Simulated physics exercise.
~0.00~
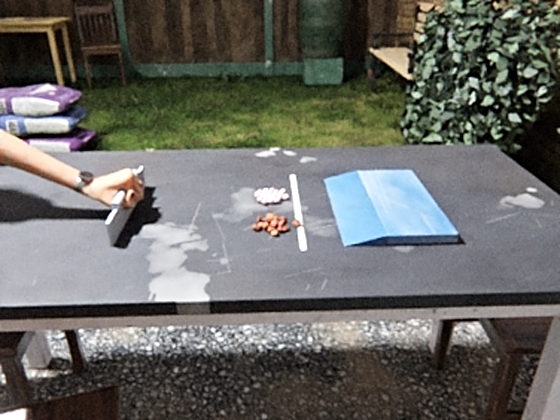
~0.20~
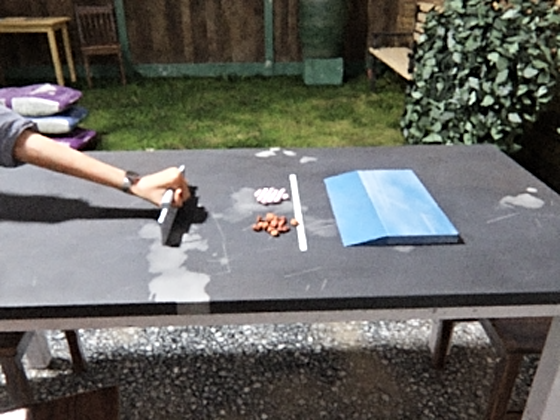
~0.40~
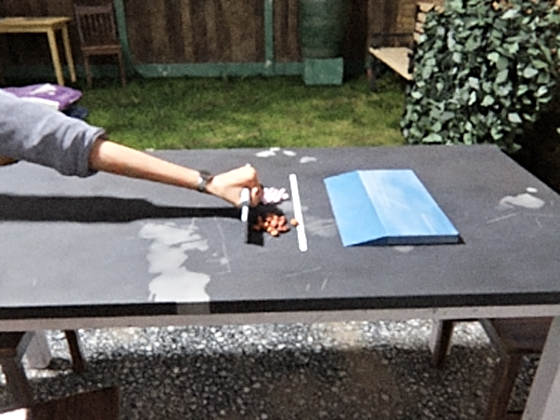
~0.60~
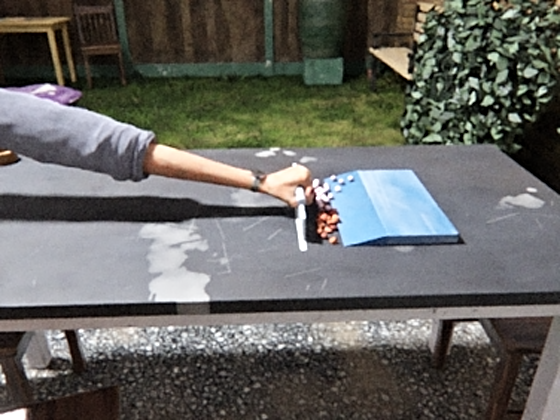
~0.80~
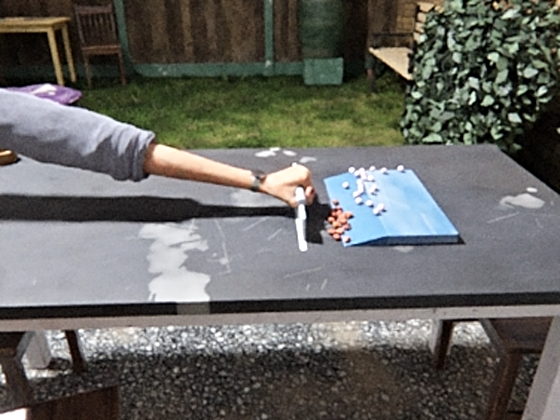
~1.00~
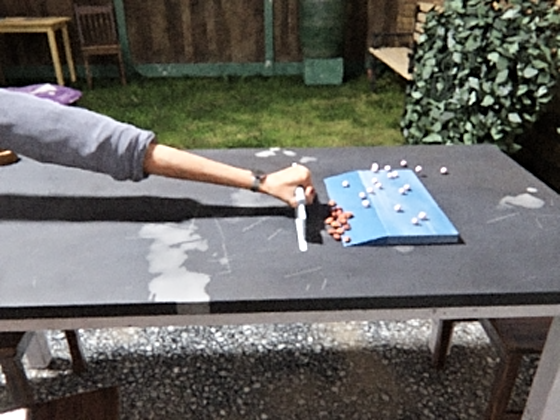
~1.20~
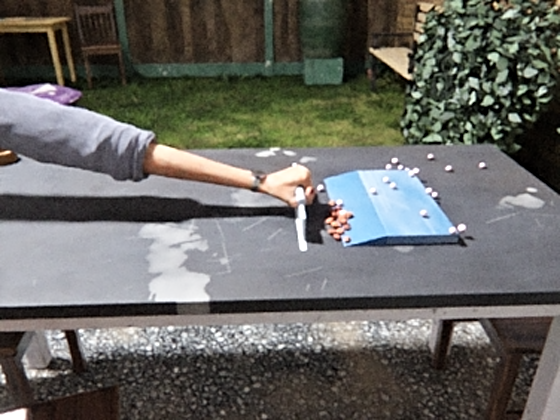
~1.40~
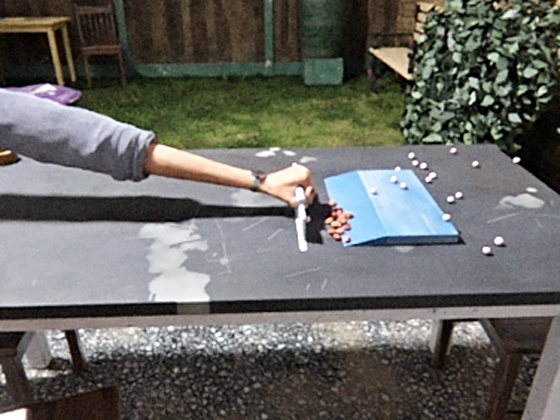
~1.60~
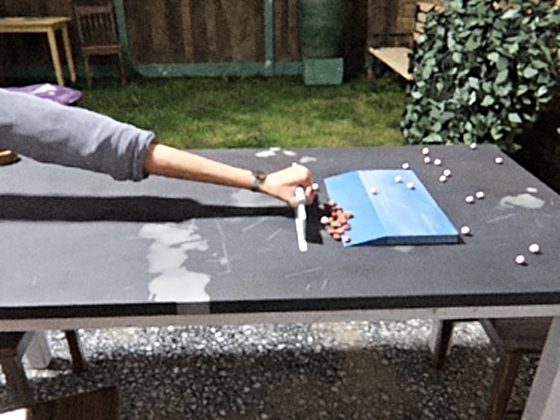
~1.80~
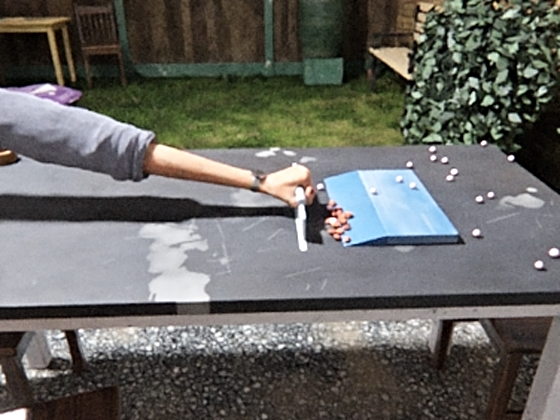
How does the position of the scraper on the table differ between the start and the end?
At the start the scraper is toward the left part of the table, well away from the two small piles. By the end it rests farther right, at the white tape just short of the blue ramp.
A hand sweeps a scraper right, scattering pale bits over the blue ramp while reddish ones stay low.
